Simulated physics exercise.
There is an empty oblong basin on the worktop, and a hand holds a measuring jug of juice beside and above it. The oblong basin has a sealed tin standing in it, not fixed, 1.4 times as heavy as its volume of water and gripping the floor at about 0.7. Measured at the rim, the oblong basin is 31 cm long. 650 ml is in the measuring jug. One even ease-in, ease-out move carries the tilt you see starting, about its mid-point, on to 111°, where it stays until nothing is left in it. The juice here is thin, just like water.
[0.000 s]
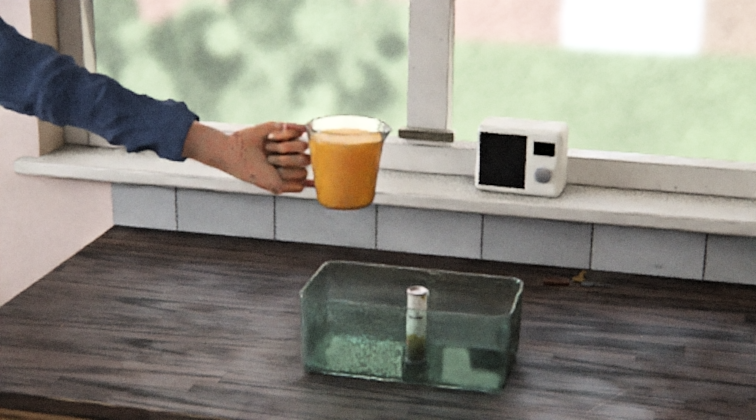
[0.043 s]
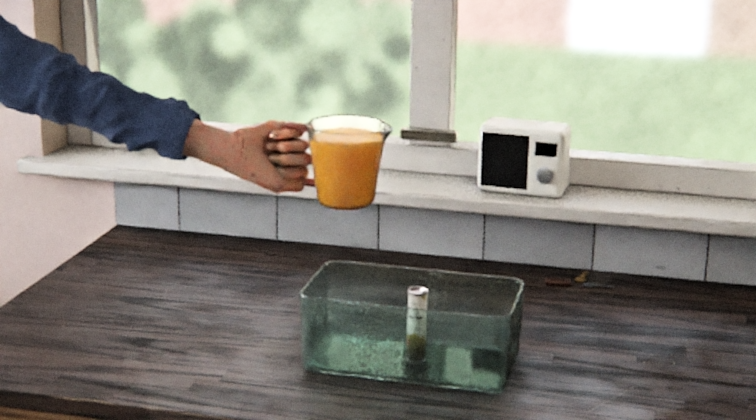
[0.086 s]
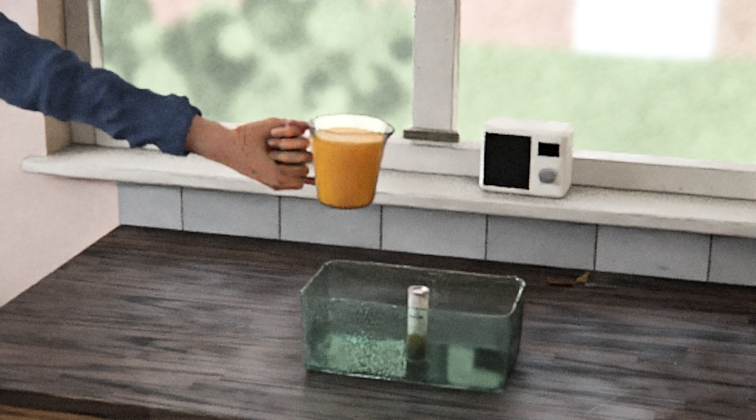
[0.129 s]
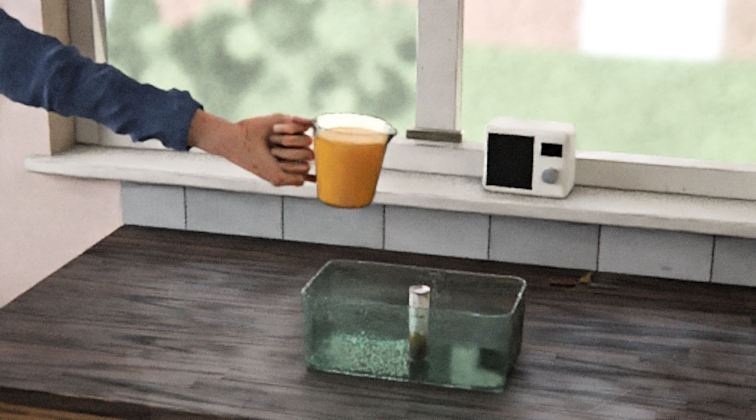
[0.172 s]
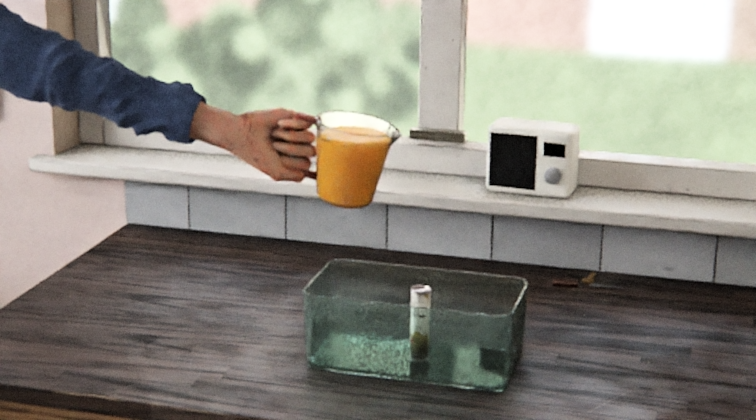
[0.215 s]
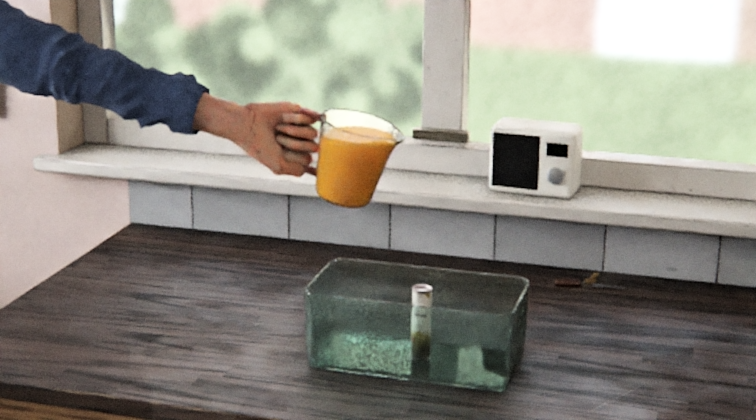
Above a glass basin on a dark worktop, a hand slowly tilts a jug of orange juice rightward.
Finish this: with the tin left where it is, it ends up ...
It ends up standing.
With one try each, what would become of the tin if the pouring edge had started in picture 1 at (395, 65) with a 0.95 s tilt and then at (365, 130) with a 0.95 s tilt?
First it keeps standing; then it falls.
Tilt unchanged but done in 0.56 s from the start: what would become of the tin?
With that tilt, the tin stays on its base.
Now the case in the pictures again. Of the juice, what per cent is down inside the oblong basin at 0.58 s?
Some 6 per cent.
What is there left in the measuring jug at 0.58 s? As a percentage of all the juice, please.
Still held: Roughly 68 % of the total.
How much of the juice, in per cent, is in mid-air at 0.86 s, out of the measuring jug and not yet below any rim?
Near 22 percent.
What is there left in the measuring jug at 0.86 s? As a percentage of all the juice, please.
12 %.
After 0.58 s the tilt is 75° and 68 per cent is still to pour; the tin stands where it began.
After 0.86 s the tilt is 108° and 11 per cent is still to pour; the tin stands where it began.
After 1.14 s the tilt is 111° and 0 per cent is still to pour; the tin stands where it began.
After 1.45 s the tilt is 111° and 0 per cent is still to pour; the tin stands where it began.
In the end the tin stands where it began.
